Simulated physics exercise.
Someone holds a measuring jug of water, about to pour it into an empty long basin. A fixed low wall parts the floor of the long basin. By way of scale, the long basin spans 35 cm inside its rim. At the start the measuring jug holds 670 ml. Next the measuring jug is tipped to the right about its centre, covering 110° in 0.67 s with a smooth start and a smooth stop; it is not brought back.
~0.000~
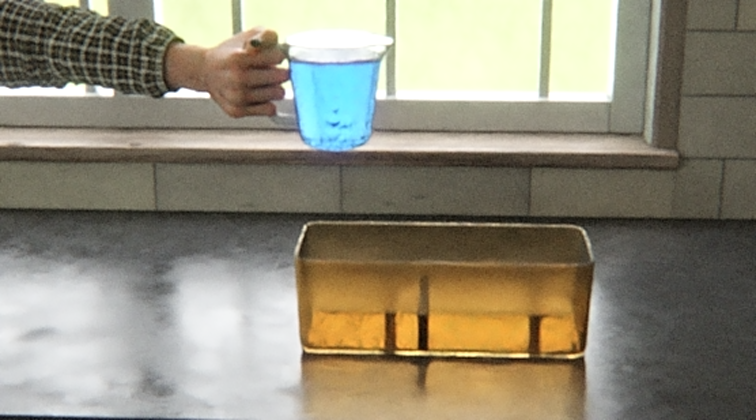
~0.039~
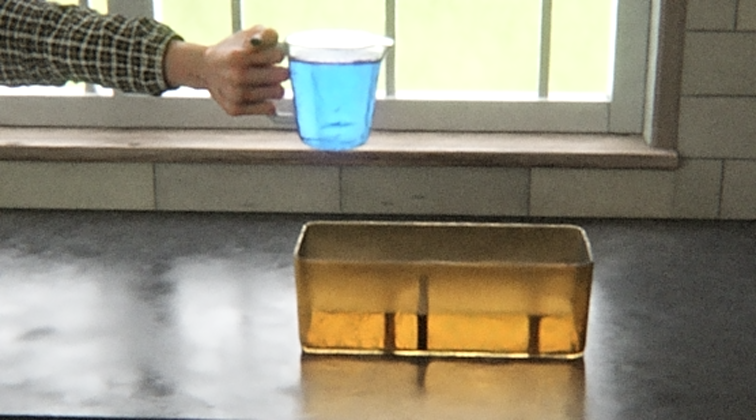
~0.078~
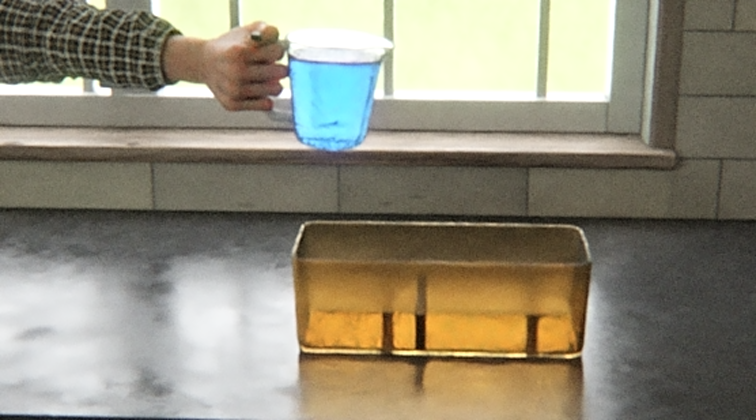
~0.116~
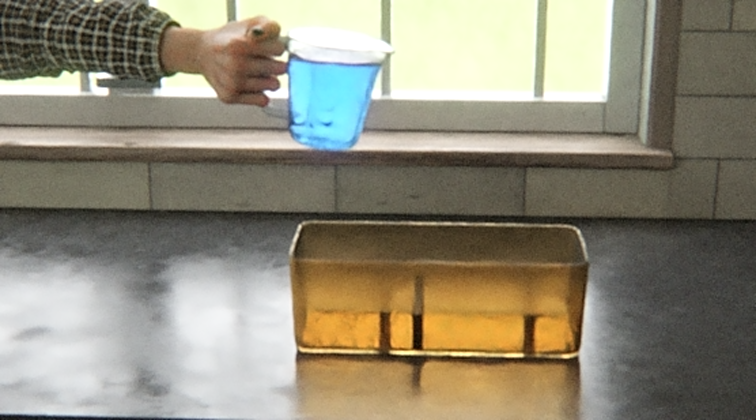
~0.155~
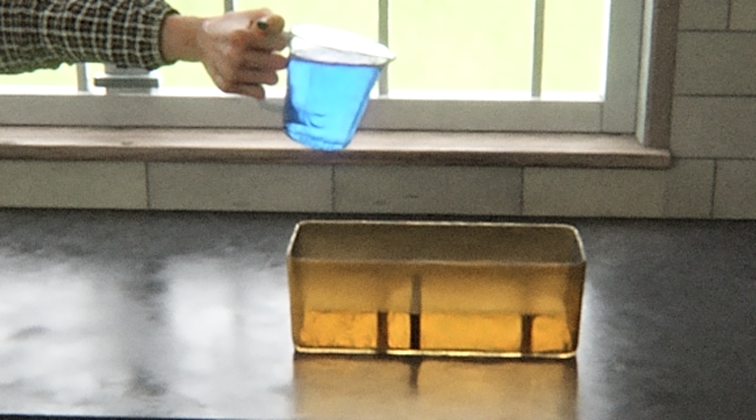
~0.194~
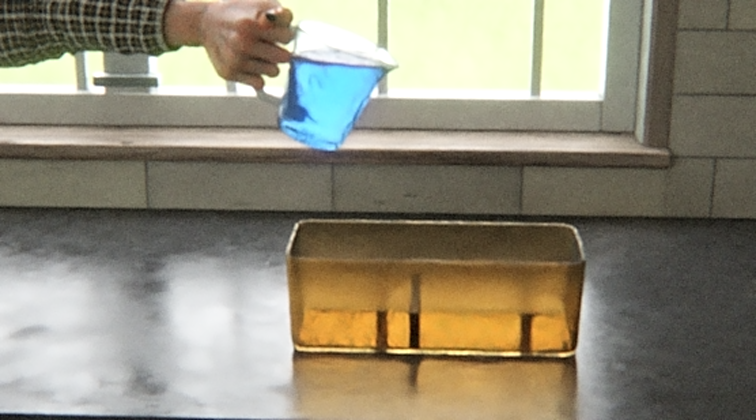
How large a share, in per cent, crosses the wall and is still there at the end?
A share of about 92 per cent.
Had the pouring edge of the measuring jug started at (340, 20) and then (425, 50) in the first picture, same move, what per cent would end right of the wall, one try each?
The first try gives 20 percent and the second 90 percent.
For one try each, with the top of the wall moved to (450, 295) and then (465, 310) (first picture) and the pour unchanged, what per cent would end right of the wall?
The first gives near 45 per cent and the second near 30 per cent.
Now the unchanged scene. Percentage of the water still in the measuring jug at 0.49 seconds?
Portion remaining: Approx. 56 per cent.
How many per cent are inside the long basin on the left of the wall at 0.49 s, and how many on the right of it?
Around 0 percent on the left and 7 on the right.
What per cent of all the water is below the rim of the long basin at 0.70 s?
Around 70 per cent of the whole.
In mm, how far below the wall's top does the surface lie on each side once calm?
Left side: Around 46 mm. Right side: Around 22 mm.
By 0.49 s the tilt is 91° and 57 per cent is still to pour, 0 is left of the wall and 7 right of it.
By 0.70 s the tilt is 110° and 9 per cent is still to pour, 4 is left of the wall and 66 right of it.
By 0.93 s the tilt is 110° and 0 per cent is still to pour, 5 is left of the wall and 92 right of it.
By 1.17 s the tilt is 110° and 0 per cent is still to pour, 5 is left of the wall and 92 right of it.
At rest 5 per cent lies left of the wall, 92 right of it and 3 outside.
